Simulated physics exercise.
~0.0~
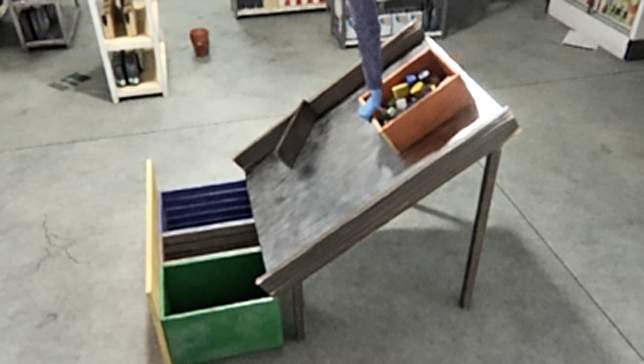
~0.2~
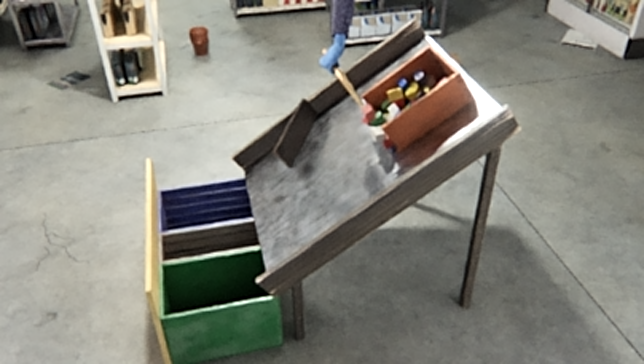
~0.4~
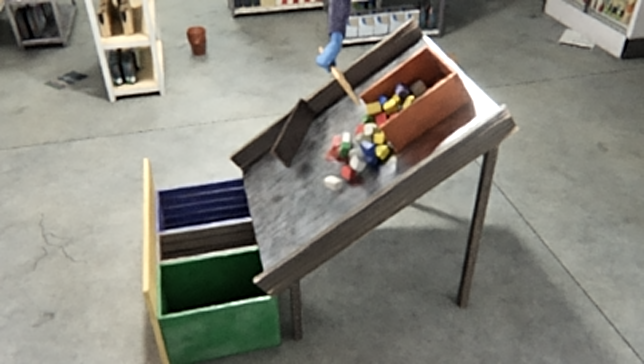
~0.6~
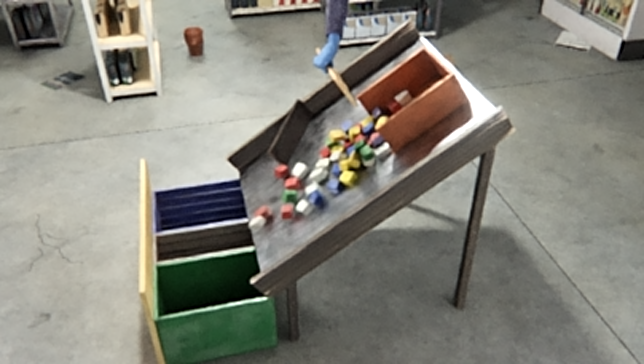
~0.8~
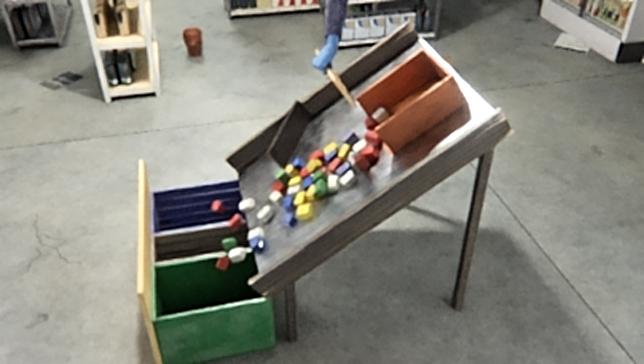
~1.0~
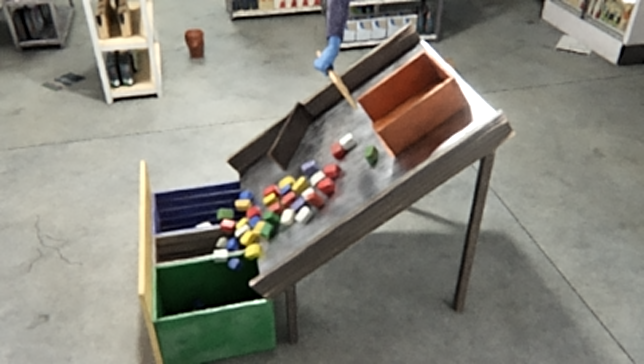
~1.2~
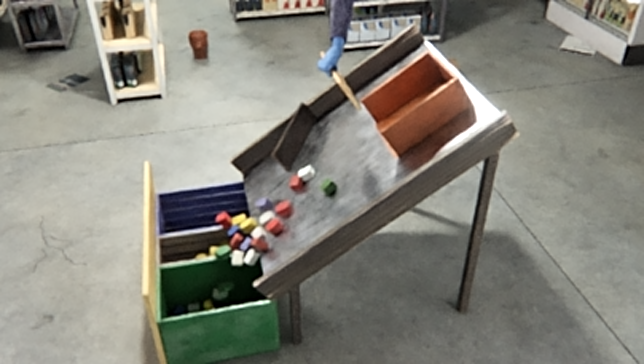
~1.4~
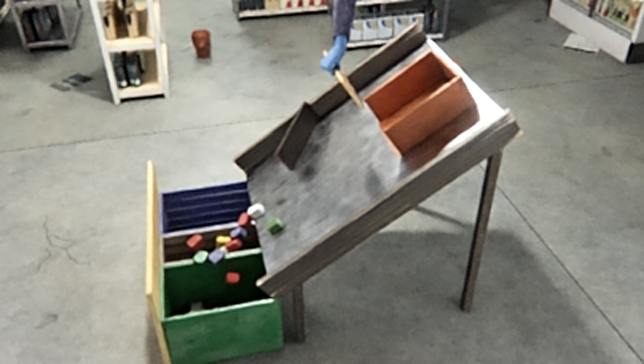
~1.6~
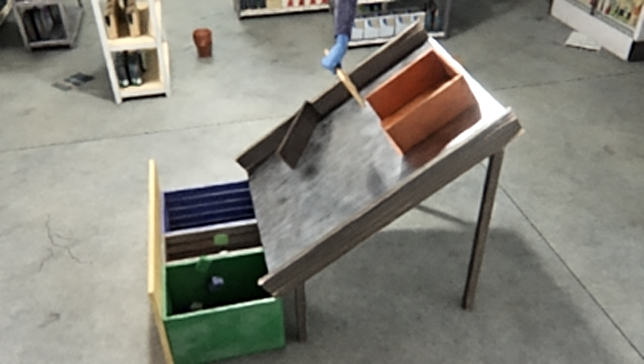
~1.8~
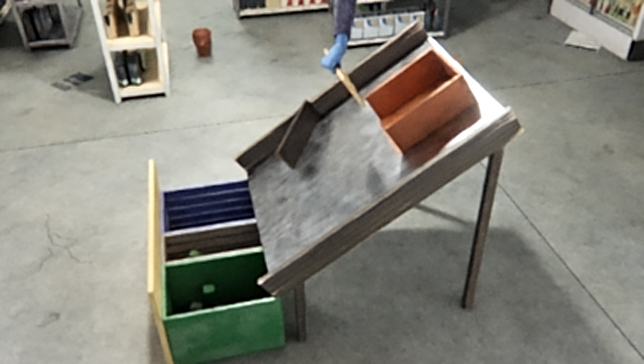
Colourful toy bricks spilled from an orange pen after a gloved hand lifted its gate, tumbled left down a sloping walled table past an angled board, and dropped among the blue, grey and green containers below, leaving the pen and slope empty.
